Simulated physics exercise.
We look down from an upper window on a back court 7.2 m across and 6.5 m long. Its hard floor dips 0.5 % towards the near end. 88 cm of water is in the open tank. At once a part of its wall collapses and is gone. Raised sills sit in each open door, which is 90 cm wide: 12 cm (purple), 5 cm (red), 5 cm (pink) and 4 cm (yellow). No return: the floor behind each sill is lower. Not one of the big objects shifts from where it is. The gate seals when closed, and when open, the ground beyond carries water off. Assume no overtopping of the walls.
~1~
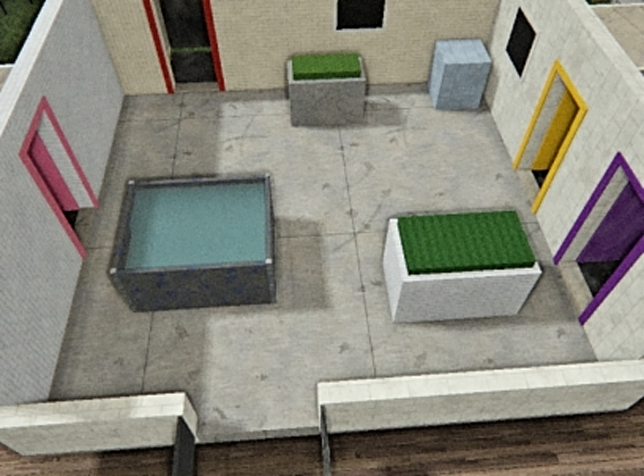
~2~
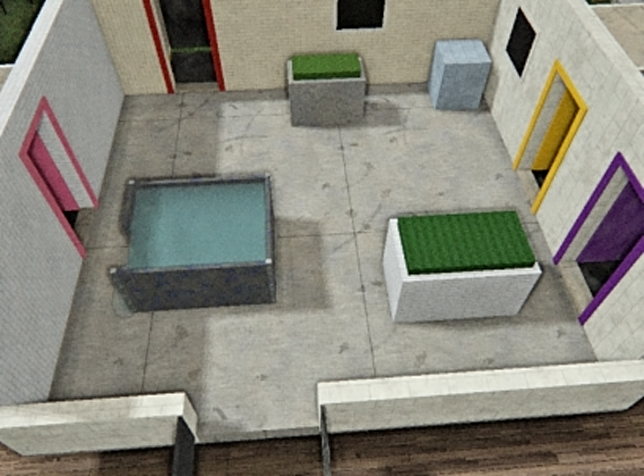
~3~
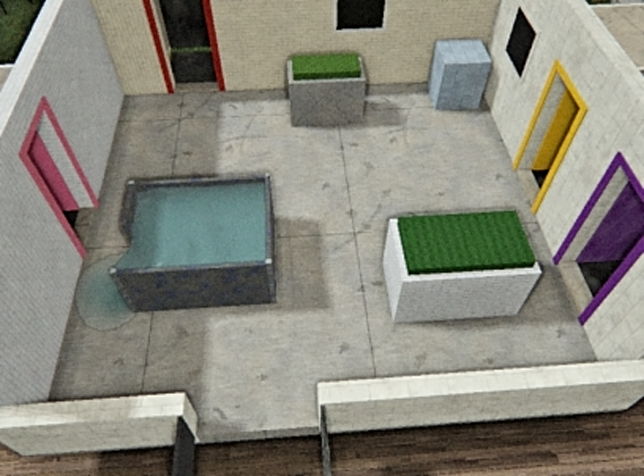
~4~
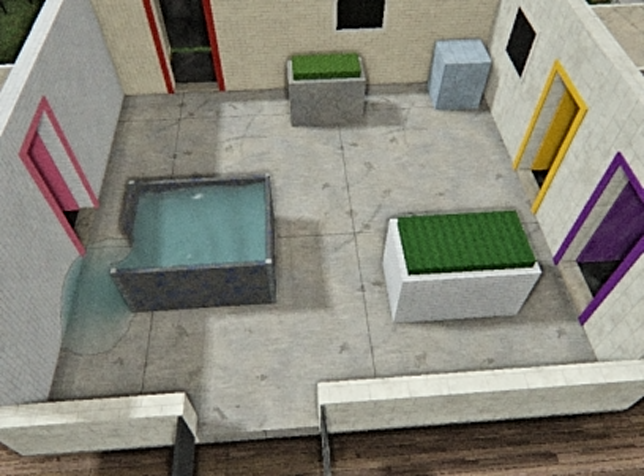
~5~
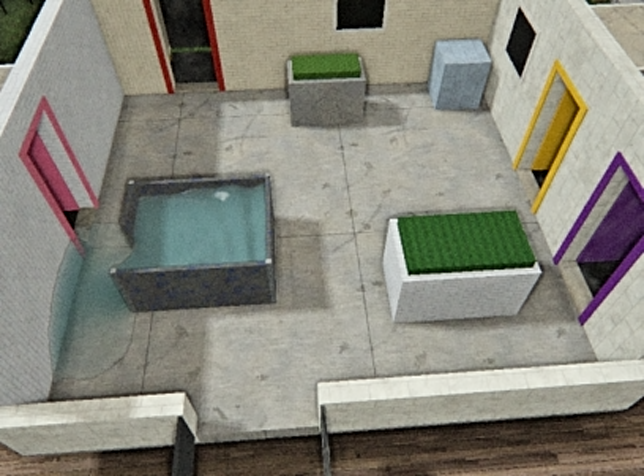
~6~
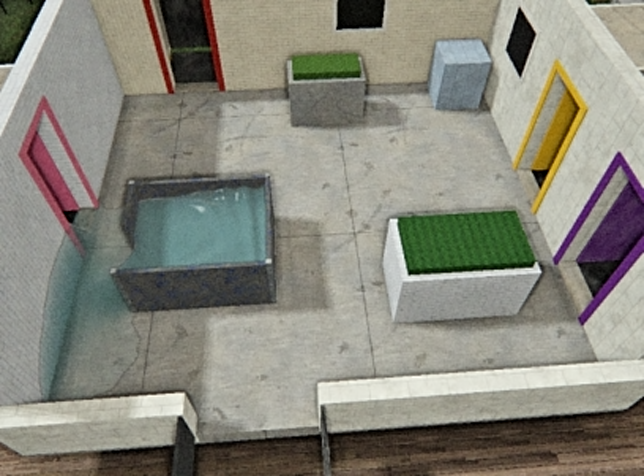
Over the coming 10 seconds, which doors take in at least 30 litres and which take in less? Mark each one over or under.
Purple door - under; red door - over; pink door - over; yellow door - under.
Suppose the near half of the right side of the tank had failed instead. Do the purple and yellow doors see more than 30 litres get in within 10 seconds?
Compared with the limit, purple is lower and yellow is higher.
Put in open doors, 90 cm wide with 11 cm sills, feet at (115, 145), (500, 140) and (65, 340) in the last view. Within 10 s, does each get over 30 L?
In turn: Short of it, short of it, beyond it.
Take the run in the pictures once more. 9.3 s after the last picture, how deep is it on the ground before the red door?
About 4.5 cm.
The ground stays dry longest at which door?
The yellow door.
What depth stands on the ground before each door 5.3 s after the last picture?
You'd get purple at 9 cm, red at 9 cm, pink at 6 cm, and yellow at 1 cm.
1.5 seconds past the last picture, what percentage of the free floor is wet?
Roughly 35 % of the floor is wet.
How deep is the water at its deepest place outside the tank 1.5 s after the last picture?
It gets to some 47 cm.
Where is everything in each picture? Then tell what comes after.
The open tank at (197, 224) is whole and still, 88 cm deep, in the first frame.
Water pours out at (134, 272) and has run 0.5 m, to (130, 314); typically 10 cm deep outside, 88 cm at the open tank's back, in the second frame.
The front is at (81, 285), 0.9 m from the gap at (135, 274); 0.8 m2 of floor is under water; 88 cm left at the back of the open tank, in the third frame.
Water pours out at (136, 276) and has run 1.2 m, to (63, 342); typically 14 cm deep outside, 85 cm at the open tank's back, in the fourth frame.
Water pours out at (136, 275) and has run 1.6 m, to (55, 375); typically 9 cm deep outside, 77 cm at the open tank's back, in the fifth frame.
The front is at a hidden place, 2.0 m from the gap at (136, 275); 2.6 m2 of floor is under water; 75 cm left at the back of the open tank, in the sixth frame.
Then, 0.7 s after the last picture water covers 15 % of the floor and is deepest (58 cm) near (89, 288); purple door not reached, red door not reached, pink door 15 cm at the sill, 29 L in, yellow door not reached.
Then, 1.5 s after the last picture water covers 35 % of the floor and is deepest (47 cm) near (46, 412); purple door not reached, red door not reached, pink door 12 cm at the sill, 57 L in, yellow door not reached.
Then, 2.8 s after the last picture water covers 55 % of the floor and is deepest (32 cm) near (46, 412); purple door not reached, red door 14 cm at the sill, 50 L in, pink door 10 cm at the sill, 81 L in, yellow door not reached.
Then, 5.3 s after the last picture water covers 80 % of the floor and is deepest (20 cm) near (42, 427); purple door 9 cm at the sill, 0 L in, red door 9 cm at the sill, 103 L in, pink door 6 cm at the sill, 98 L in, yellow door 1 cm at the sill, 0 L in.
Then, 9.3 s after the last picture water covers 95 % of the floor and is deepest (12 cm) near (42, 427); purple door 8 cm at the sill, 0 L in, red door 5 cm at the sill, 118 L in, pink door 4 cm at the sill, 101 L in, yellow door 3 cm at the sill, 0 L in.
